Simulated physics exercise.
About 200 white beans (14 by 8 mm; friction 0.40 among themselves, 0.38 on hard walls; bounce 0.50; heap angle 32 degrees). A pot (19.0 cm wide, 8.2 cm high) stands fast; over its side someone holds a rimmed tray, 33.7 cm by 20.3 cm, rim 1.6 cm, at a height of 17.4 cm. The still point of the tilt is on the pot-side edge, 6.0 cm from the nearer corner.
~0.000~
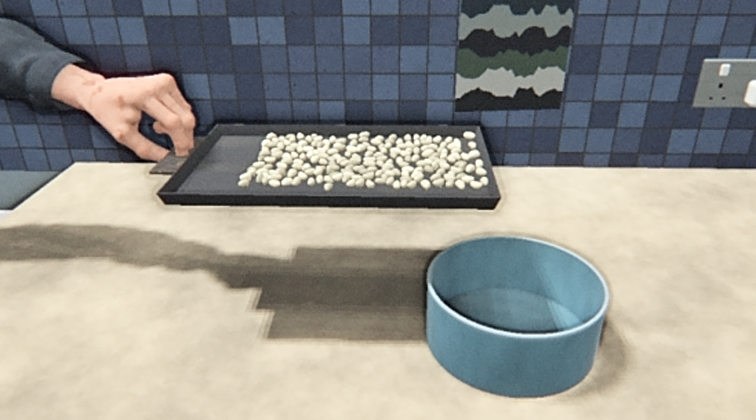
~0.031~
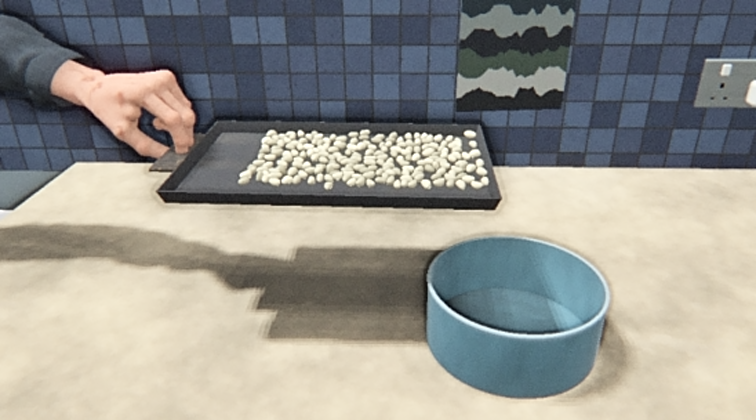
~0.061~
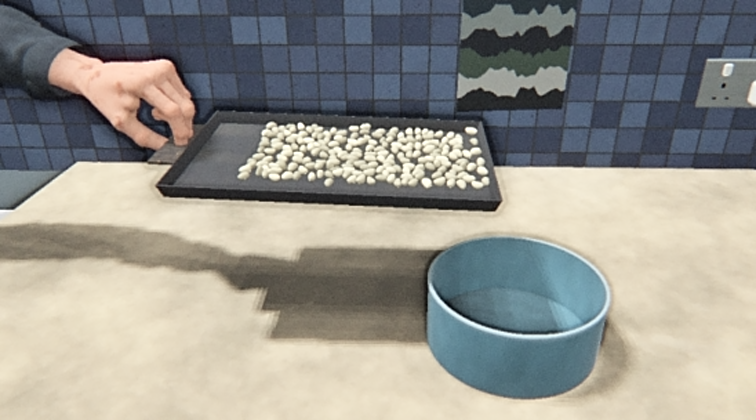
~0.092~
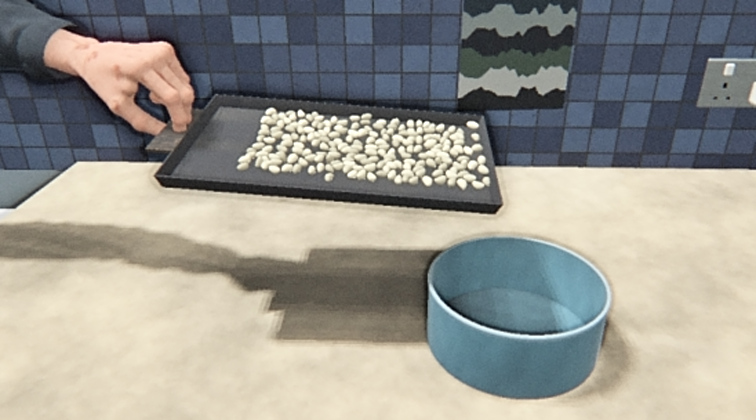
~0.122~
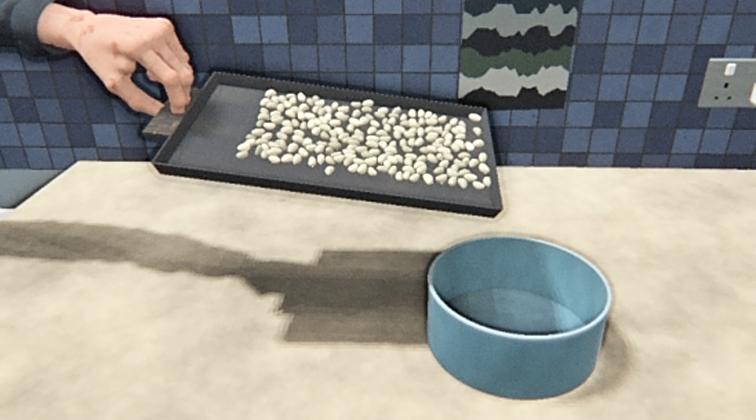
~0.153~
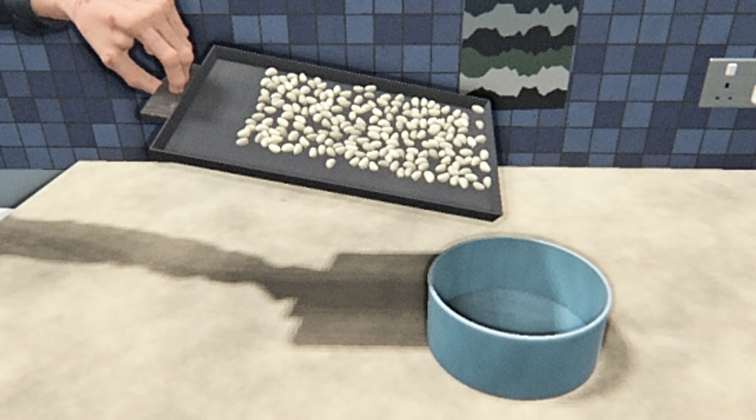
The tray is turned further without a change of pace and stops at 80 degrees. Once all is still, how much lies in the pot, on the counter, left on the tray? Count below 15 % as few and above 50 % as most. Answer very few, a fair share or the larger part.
In the pot: The larger part; on the counter: A fair share; left on the tray: Very few.
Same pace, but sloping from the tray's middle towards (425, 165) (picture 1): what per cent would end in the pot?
Some 25 per cent.
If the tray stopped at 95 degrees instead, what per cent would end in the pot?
Then about 70 per cent.
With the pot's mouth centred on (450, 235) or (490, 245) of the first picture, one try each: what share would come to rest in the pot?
Some 0 and 30 per cent.
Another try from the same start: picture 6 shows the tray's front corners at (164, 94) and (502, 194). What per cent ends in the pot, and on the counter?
Pot 20, counter 75.
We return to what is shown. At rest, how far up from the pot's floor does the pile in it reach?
About 2.0 cm.
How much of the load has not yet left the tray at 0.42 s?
Some 100 per cent of the load.
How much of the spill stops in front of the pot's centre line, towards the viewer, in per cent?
About 100 per cent.
After 0.32 s, tilt 53 degrees; the tray holds 100 %, the pot 0 %.
After 0.42 s, tilt 73 degrees; the tray holds 100 %, the pot 0 %.
After 0.66 s, tilt 80 degrees; the tray holds 5 %, the pot 60 %.
At rest (2.0 s), pot 70 %, counter 30 %, tray 0 %.
